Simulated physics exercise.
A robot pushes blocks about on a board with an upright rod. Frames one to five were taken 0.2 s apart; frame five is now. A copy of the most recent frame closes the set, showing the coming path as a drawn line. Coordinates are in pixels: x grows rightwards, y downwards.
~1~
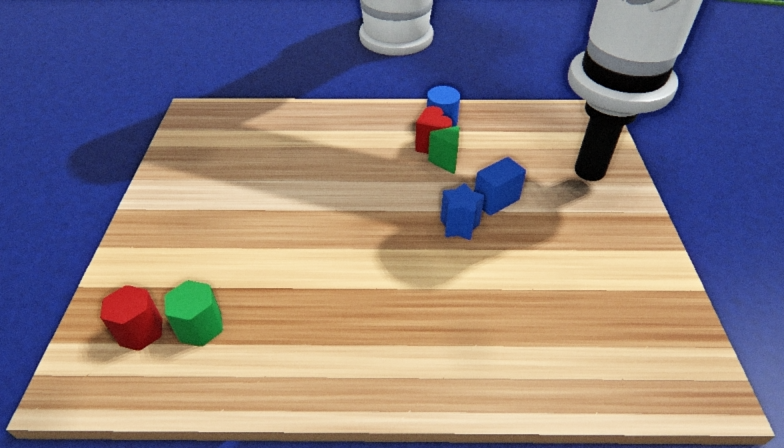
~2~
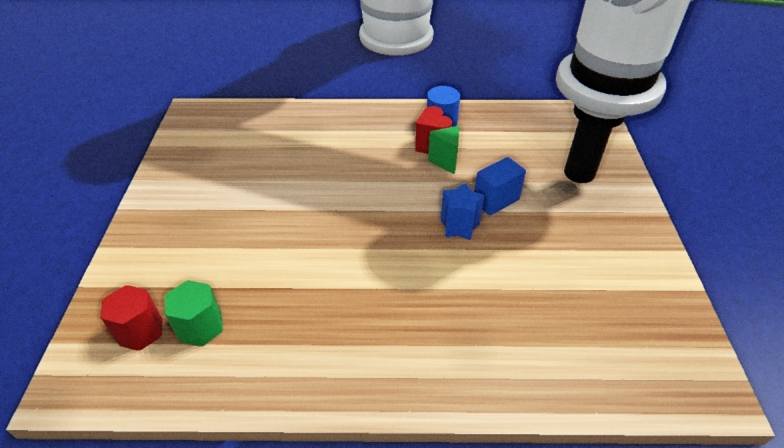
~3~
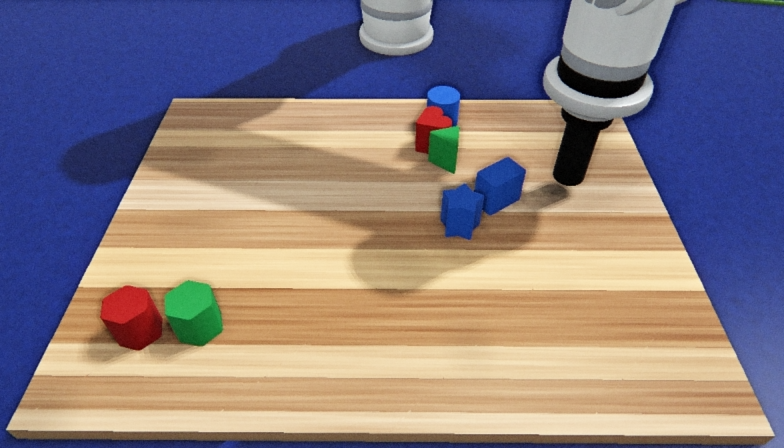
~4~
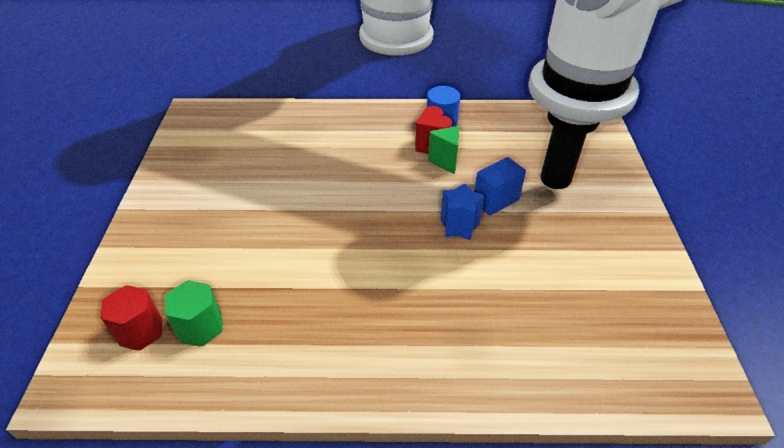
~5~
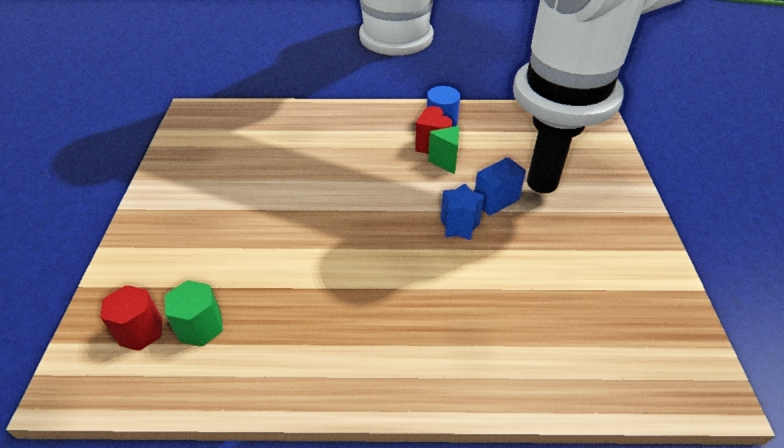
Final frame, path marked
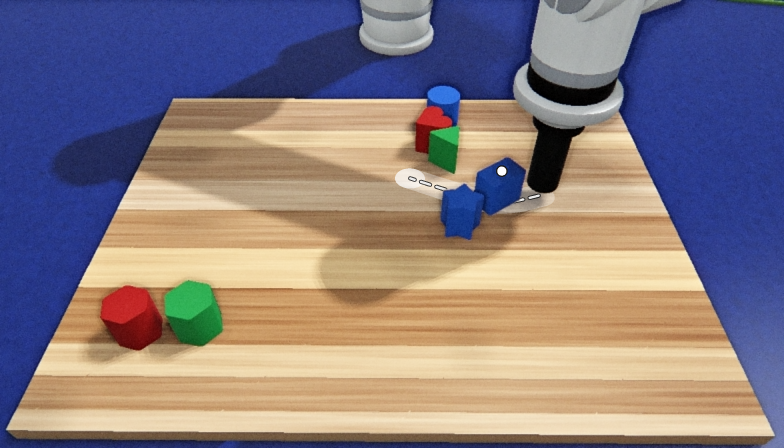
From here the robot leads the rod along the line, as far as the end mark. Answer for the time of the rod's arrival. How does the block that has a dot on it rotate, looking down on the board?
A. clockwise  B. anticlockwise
Answer: B.
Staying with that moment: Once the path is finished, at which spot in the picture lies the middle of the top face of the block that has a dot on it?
It should be at (391, 168) by then.
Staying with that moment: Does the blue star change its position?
Yes
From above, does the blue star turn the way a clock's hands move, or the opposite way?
Turns anticlockwise.
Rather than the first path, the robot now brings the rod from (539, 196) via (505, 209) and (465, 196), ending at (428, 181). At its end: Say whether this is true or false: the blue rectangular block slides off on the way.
That is false.
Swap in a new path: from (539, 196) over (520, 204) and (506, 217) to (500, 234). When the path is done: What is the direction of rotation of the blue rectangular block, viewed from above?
Answer: With the clock.
The line goes from (539, 196) by way of (496, 202) and (451, 192) to (410, 178); the dot is on the blue rectangular block.
What follows on the original path. One third of the way, rod (496, 191); blue star (454, 199), turned 45° anticlockwise; blue rectangular block (458, 173), turned 15° clockwise.
Two thirds of the way, rod (451, 180); blue star (454, 199), turned 45° anticlockwise; blue rectangular block (415, 170), turned 15° anticlockwise.
At the end, rod (410, 167); green triangular piece unmoved; blue star (454, 199), turned 45° anticlockwise; blue rectangular block (391, 168), turned 75° anticlockwise.
